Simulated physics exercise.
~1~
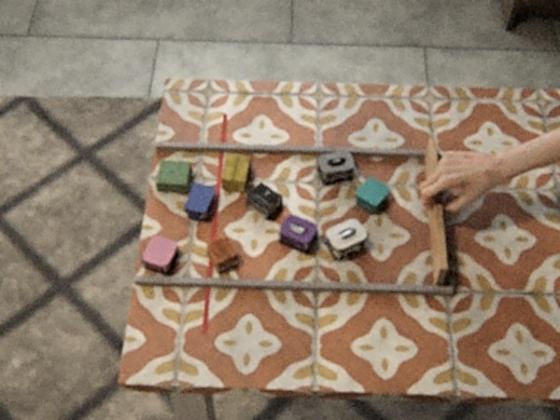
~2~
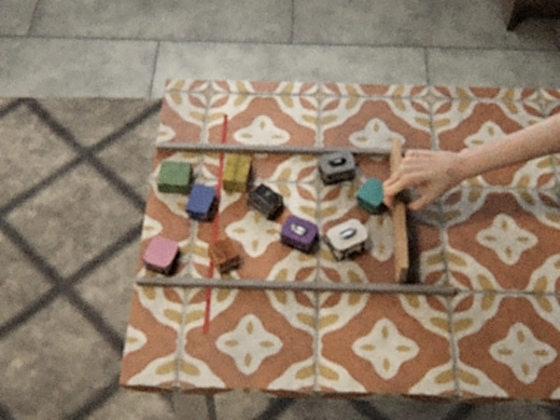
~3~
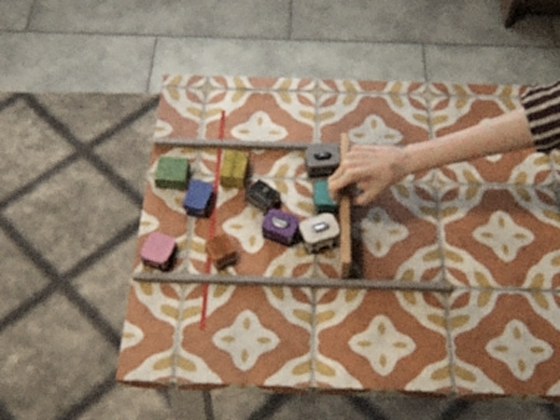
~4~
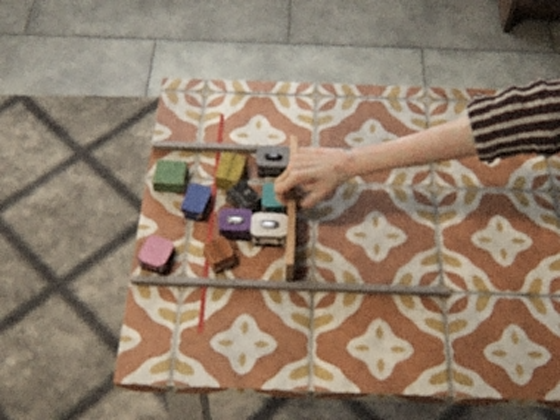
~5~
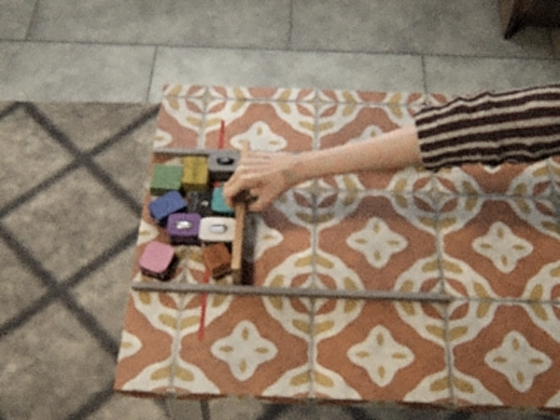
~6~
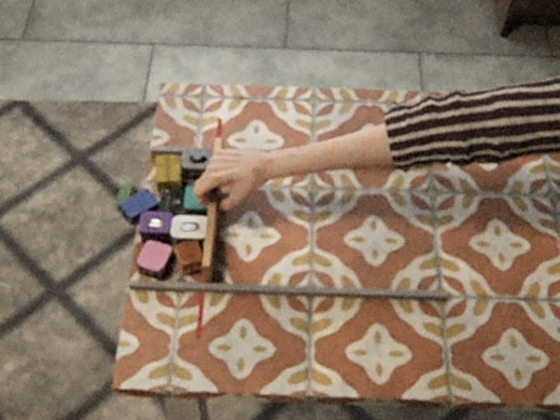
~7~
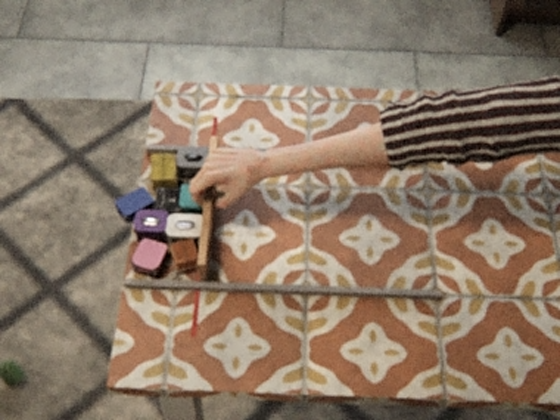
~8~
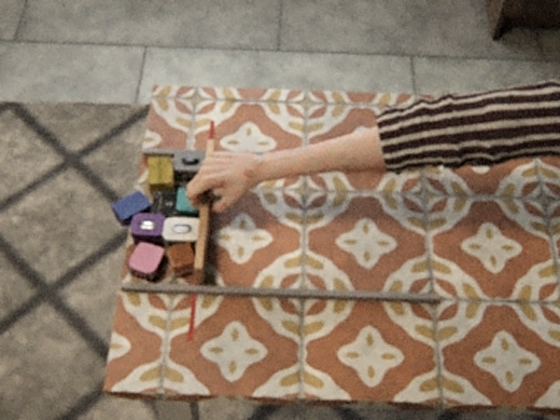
A hand-held board sweeps small blocks left across a patterned table, and the green one falls off.
